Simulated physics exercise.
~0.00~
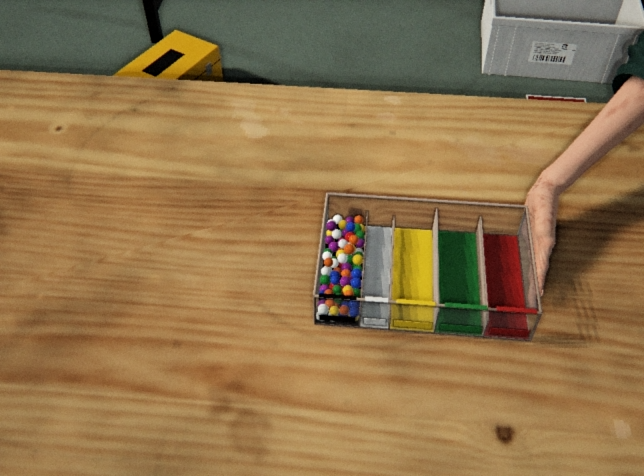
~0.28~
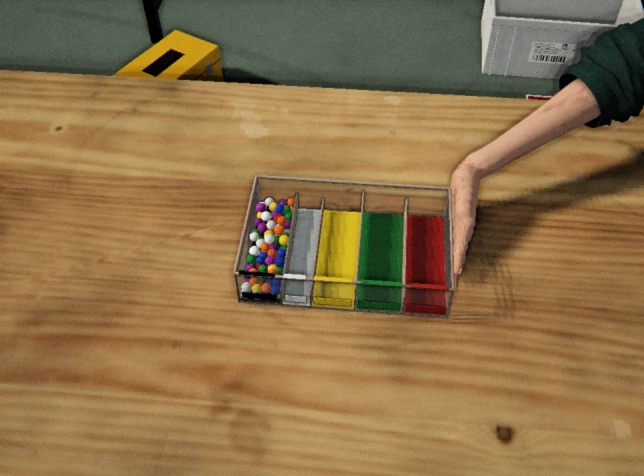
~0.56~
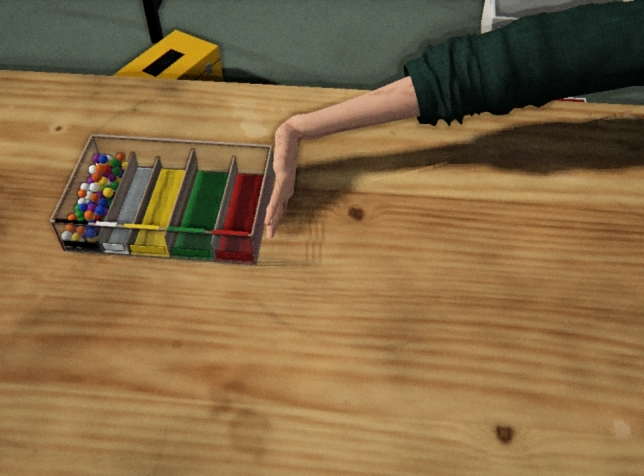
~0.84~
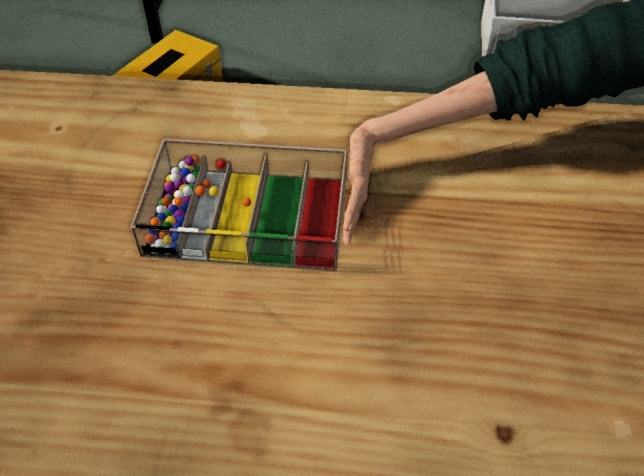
On a wooden tabletop, a hand slid a clear divided tray of colorful marbles to the left, then moved it partway back to the right, and a few marbles ended up beyond the crowded left compartment while most stayed there.
